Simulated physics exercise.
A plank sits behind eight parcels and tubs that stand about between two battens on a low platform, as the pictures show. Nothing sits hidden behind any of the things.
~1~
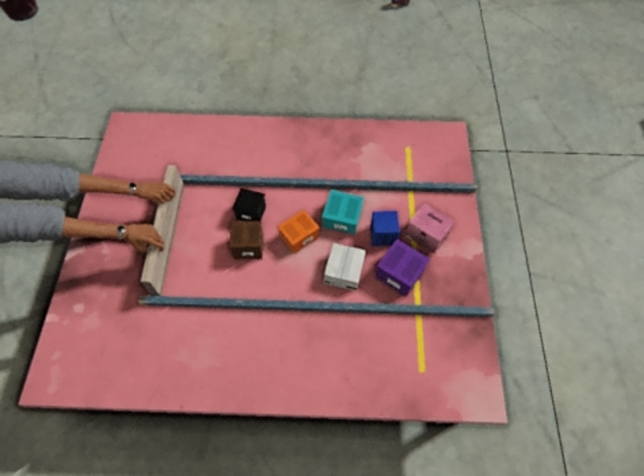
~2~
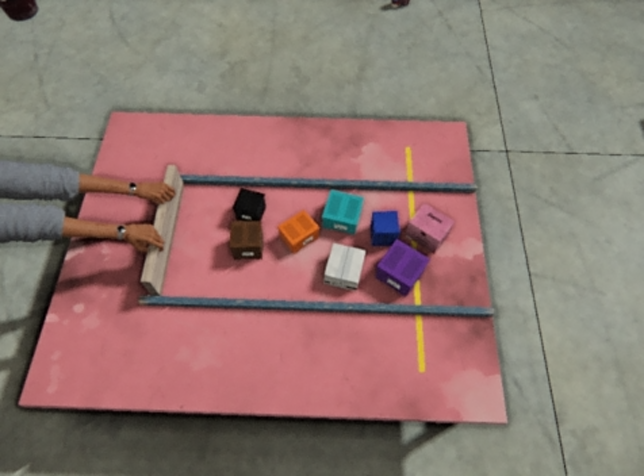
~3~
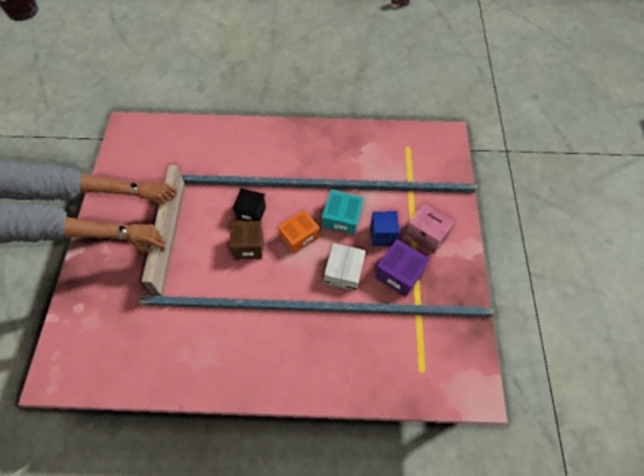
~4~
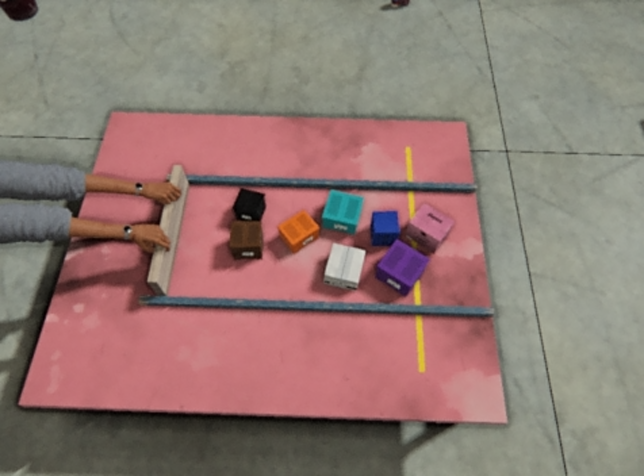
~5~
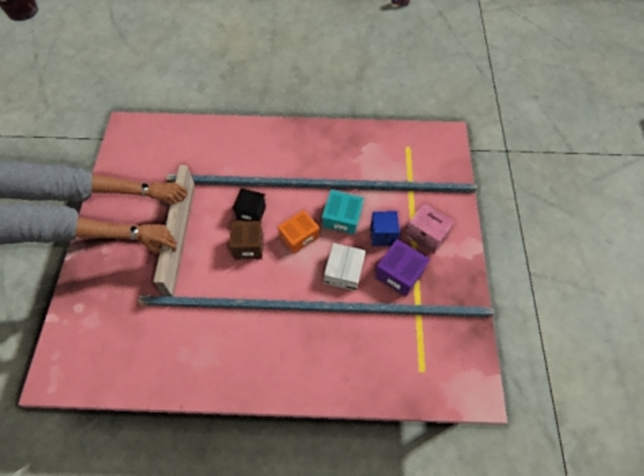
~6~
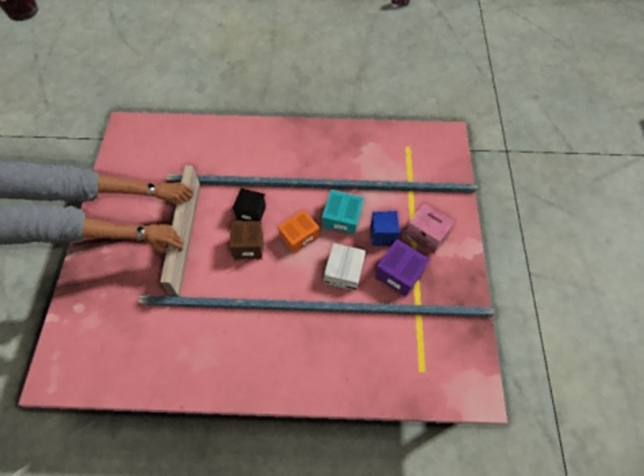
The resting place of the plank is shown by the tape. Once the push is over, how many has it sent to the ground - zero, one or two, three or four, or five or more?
Well, the ones that get knocked off number at least one, under three.
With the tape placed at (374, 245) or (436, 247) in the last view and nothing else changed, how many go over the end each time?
Try by try, 0 and 3.
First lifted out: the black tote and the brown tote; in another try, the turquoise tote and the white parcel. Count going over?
The counts: 1 and 1.
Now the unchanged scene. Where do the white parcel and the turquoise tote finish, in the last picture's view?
You'll find the white parcel at roughly (463, 283) and the turquoise tote at roughly (455, 201).
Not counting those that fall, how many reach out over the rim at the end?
It would come to 0.
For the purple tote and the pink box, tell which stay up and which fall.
Final state - purple tote: Fallen off, pink box: Fallen off.
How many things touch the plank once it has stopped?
The number is 2.
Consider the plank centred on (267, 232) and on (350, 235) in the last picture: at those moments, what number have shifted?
Moved so far: 4, then 8.
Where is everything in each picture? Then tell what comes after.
In the first picture, pink box (429, 229); purple tote (402, 269); blue crate (385, 229); plank (165, 229); tape (414, 246).
In the second picture, purple tote (402, 269); plank (165, 229).
In the third picture, blue crate (385, 229); black tote (250, 207).
In the fourth picture, pink box (429, 229); turquoise tote (343, 213).
In the fifth picture, purple tote (402, 269); orange tote (299, 232).
In the sixth picture, pink box (429, 229); purple tote (402, 269); blue crate (385, 229); plank (182, 230); tape (414, 246).
Soon after, none off yet; pink box at rest near (429, 229); purple tote at rest near (402, 269); blue crate at rest near (386, 228).
In the end, the number that fall off is one or two; gone, purple tote and pink box.
